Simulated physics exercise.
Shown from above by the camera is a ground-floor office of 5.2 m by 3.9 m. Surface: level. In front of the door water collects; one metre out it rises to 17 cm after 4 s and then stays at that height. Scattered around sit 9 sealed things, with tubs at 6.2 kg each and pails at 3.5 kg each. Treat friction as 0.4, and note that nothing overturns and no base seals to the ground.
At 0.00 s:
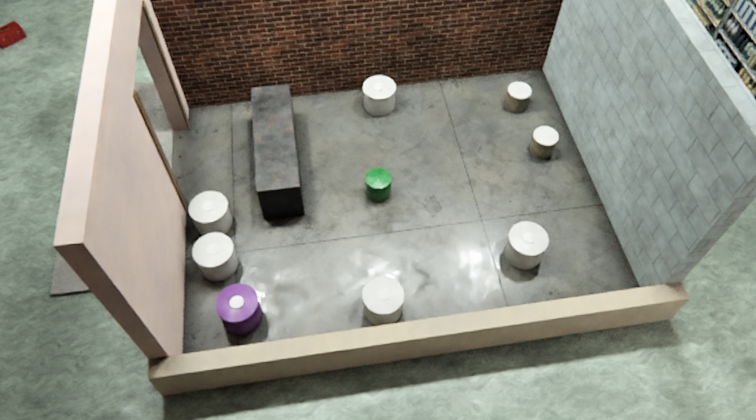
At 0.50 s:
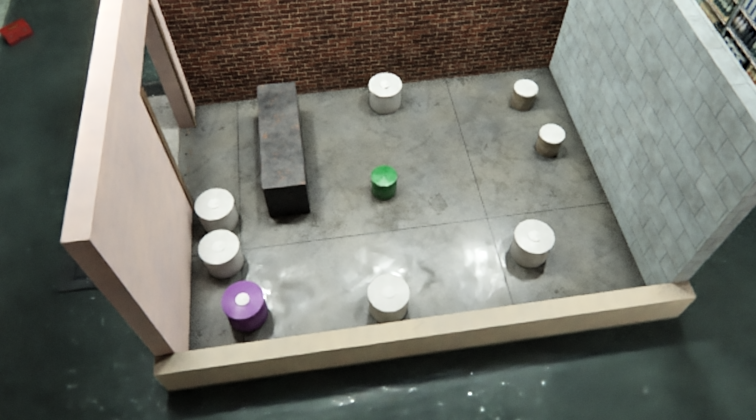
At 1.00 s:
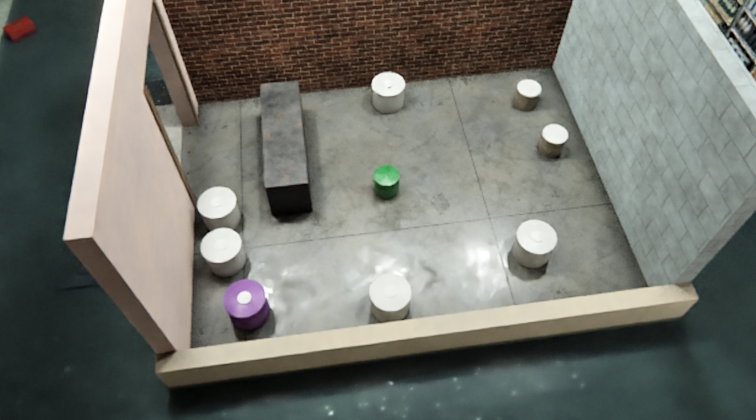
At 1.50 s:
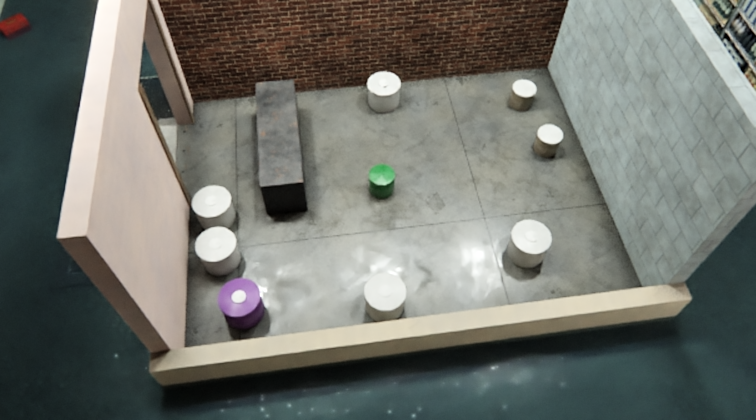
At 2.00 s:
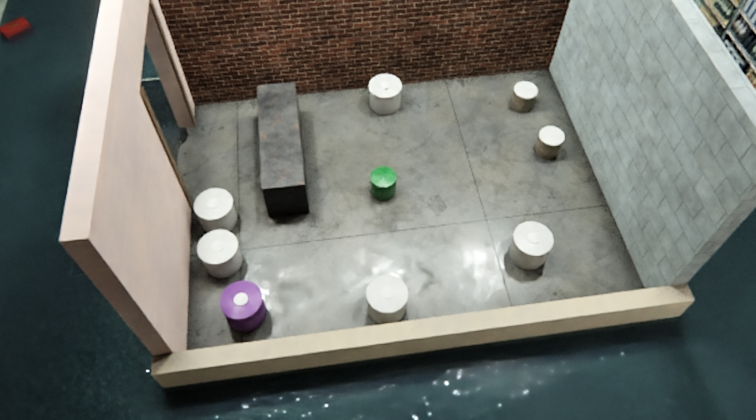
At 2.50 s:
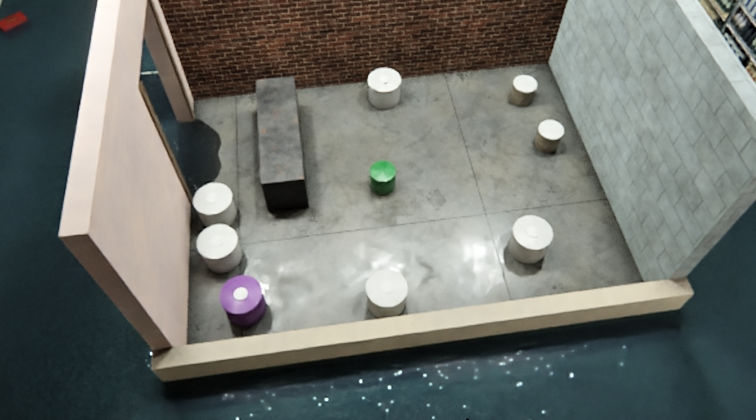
Dark water spread around the outside of a small walled room, then a dark patch crept in through the left doorway, while the white, green and purple tubs inside stayed where they were.
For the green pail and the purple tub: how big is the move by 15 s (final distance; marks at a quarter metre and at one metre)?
As for the green pail, it remains in place; as for the purple tub, it goes far off.
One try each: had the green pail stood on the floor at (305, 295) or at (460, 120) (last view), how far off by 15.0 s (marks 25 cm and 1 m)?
Taking them in order, it is swept well off and then it keeps its spot.
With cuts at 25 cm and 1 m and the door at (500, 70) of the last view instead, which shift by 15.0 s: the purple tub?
Well, the purple tub really gets moving far.
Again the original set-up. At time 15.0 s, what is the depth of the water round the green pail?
The depth there is around 3 cm.
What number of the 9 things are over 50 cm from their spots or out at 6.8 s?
I make it 2 by then.
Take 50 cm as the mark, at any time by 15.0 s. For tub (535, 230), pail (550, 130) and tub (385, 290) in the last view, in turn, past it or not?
In turn: Beyond, beyond, beyond.
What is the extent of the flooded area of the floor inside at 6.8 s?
Flooded: Near 9.0 m2.
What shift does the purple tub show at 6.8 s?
Shift: About 30 cm.
After 3.5 s the green pail is near (383, 171), 0.0 m from its start, aground; the purple tub is near (241, 294), 0.0 m from its start, aground; 0 afloat.
After 6.8 s the green pail is near (383, 171), 0.0 m from its start, aground; the purple tub is near (229, 324), 0.3 m from its start, afloat; 3 afloat.
After 11.0 s the green pail is near (383, 171), 0.0 m from its start, aground; the purple tub is near (449, 209), 2.5 m from its start, aground; 2 afloat.
After 15.0 s the green pail is near (383, 171), 0.0 m from its start, aground; the purple tub is near (449, 147), 3.1 m from its start, afloat; 8 afloat.
